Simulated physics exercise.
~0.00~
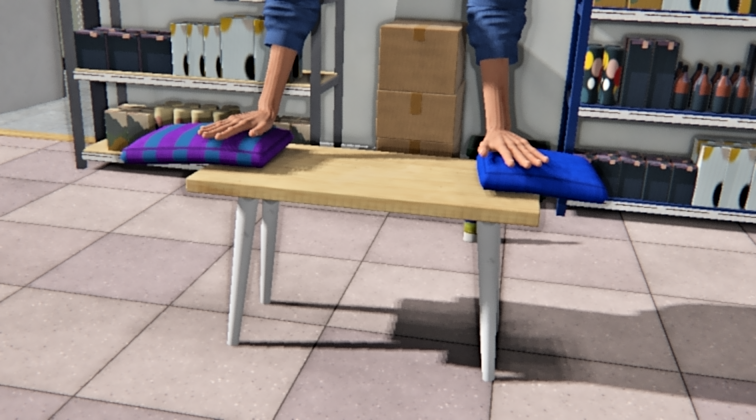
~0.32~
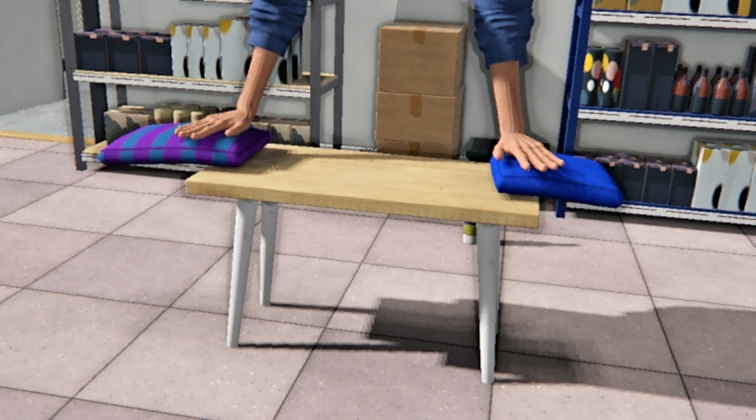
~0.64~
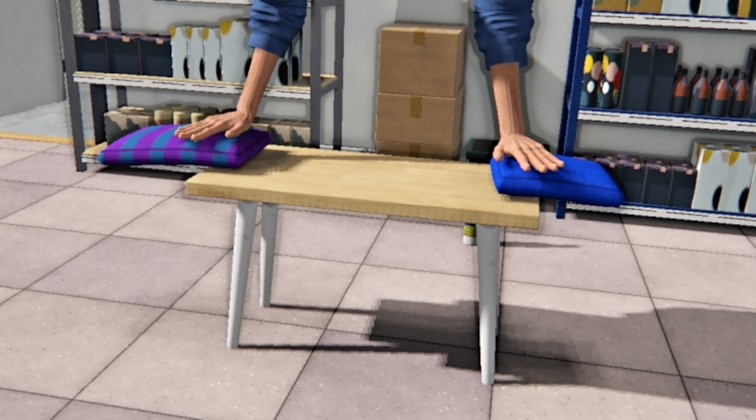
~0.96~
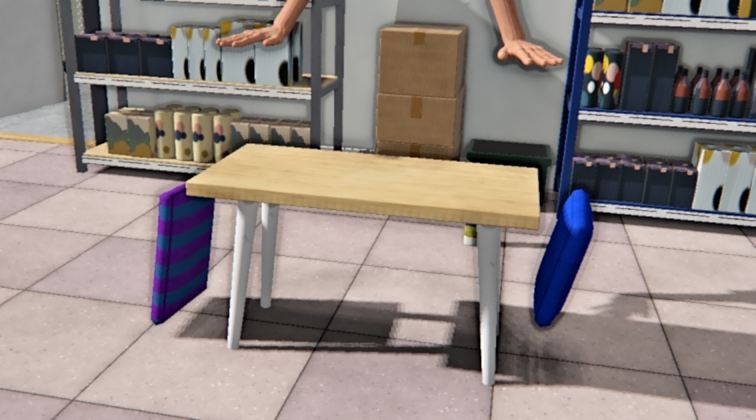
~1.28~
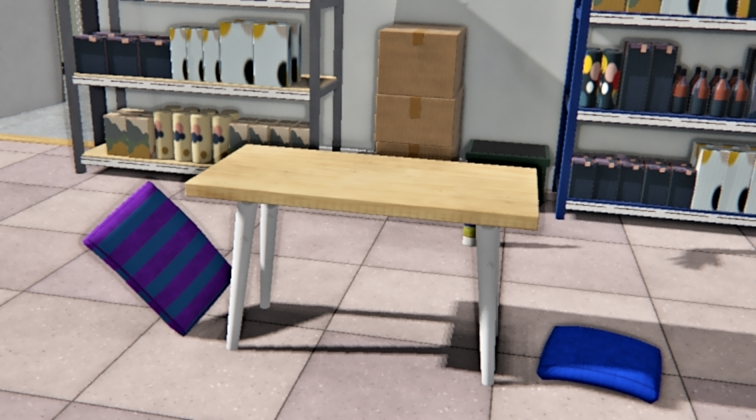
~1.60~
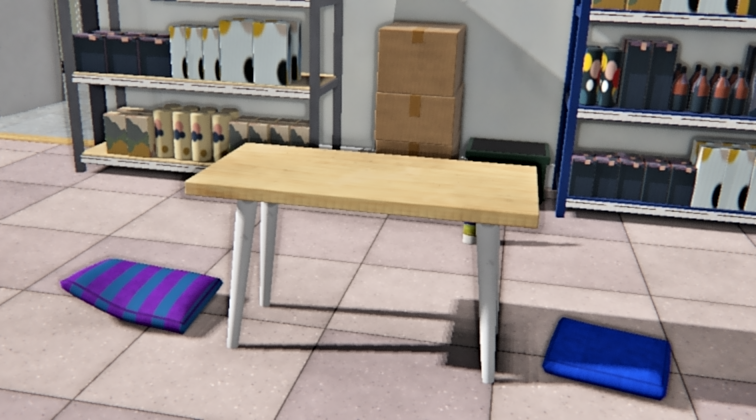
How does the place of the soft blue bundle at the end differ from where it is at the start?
At the start it is on the right end of the tabletop under a hand, and by the end it lies on the floor to the right of the table, lower and farther right than before.
